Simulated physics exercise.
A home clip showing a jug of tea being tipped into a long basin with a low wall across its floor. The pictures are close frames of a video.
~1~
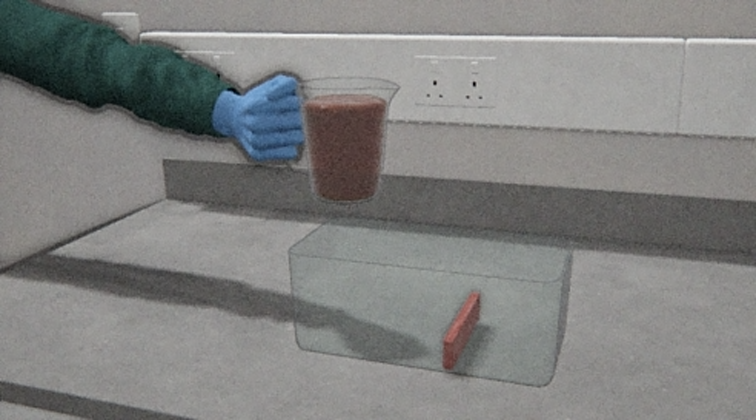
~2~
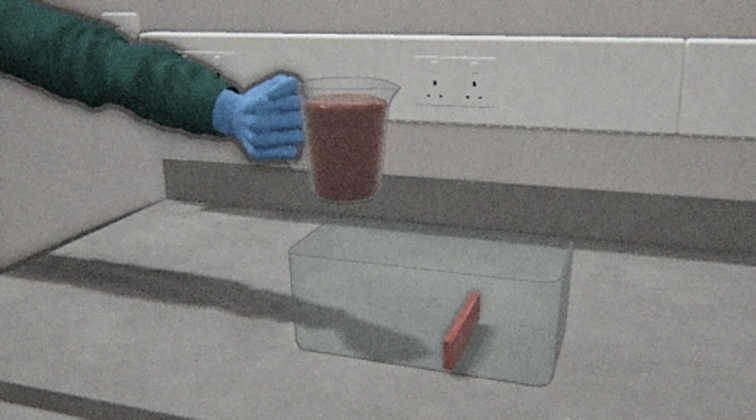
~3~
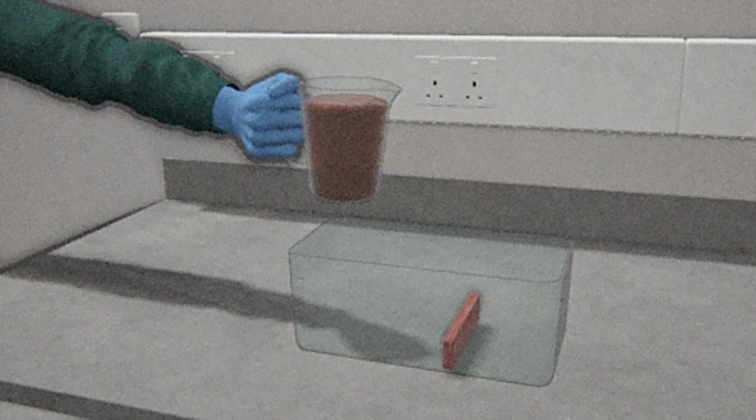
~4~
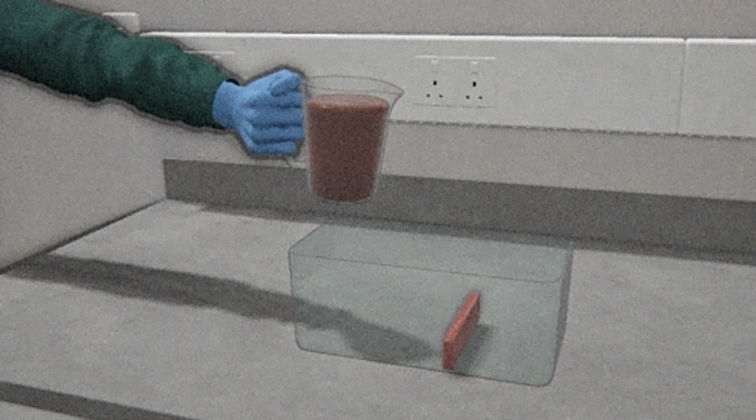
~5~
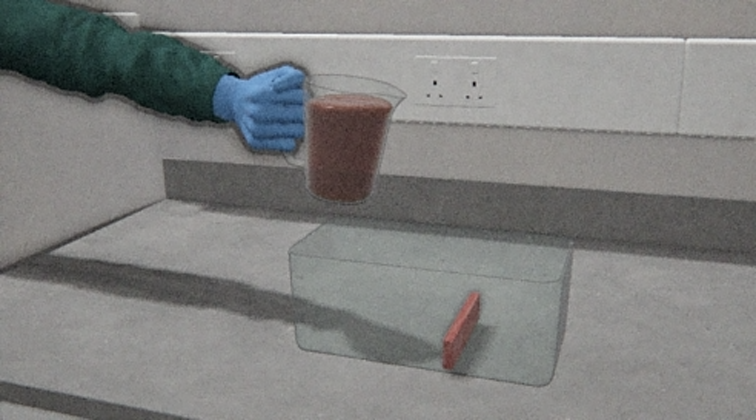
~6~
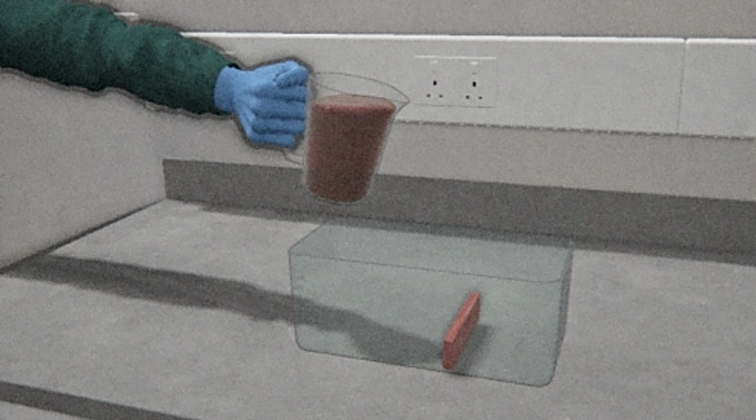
A blue-gloved hand gradually tilts a jug of brown liquid rightward above a clear basin.
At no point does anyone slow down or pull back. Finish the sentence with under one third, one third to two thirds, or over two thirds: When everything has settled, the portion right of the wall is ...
When everything has settled, the portion right of the wall is one third to two thirds.
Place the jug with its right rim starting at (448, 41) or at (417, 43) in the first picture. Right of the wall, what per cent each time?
It comes to 65 % the first time and 85 % the second.
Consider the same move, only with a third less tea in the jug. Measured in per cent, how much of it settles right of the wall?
Estimated share: Close to 25 per cent.
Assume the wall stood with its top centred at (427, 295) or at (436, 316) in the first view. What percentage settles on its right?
The first one comes to 95 percent, while the second comes to 90 percent.
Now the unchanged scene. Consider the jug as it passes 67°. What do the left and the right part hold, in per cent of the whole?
About 0 % left and about 5 % right.
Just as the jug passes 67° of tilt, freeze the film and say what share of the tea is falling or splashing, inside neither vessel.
Around 15 percent.
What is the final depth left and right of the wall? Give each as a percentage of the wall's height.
Close to 30 for the left and 70 for the right.
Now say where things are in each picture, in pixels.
Tilt 0°; pouring edge (399, 87); surface from (307, 98) to (388, 102); the long basin's rim runs from (311, 234) to (568, 261); the wall's top is at (463, 317), in the first frame.
Tilt 1°; pouring edge (400, 87); surface from (307, 98) to (388, 103), in the second frame.
Tilt 2°; pouring edge (401, 89); surface from (309, 98) to (389, 104), in the third frame.
Tilt 4°; pouring edge (403, 92); surface from (311, 97) to (391, 104), in the fourth frame.
Tilt 8°; pouring edge (406, 96); surface from (313, 98) to (394, 105), in the fifth frame.
Tilt 12°; pouring edge (409, 101); surface from (314, 100) to (397, 105), in the sixth frame.
A moment on, the jug is tipped part way and 81 per cent is still to pour, 1 is left of the wall and 4 right of it.
Next, the jug is tipped on its side and 31 per cent is still to pour, 16 is left of the wall and 37 right of it.
Then the jug is tipped right over and 2 per cent is still to pour, 43 is left of the wall and 52 right of it.
Later the jug is tipped right over and 0 per cent is still to pour, 47 is left of the wall and 52 right of it.
At rest 47 per cent lies left of the wall, 53 right of it and 0 outside.
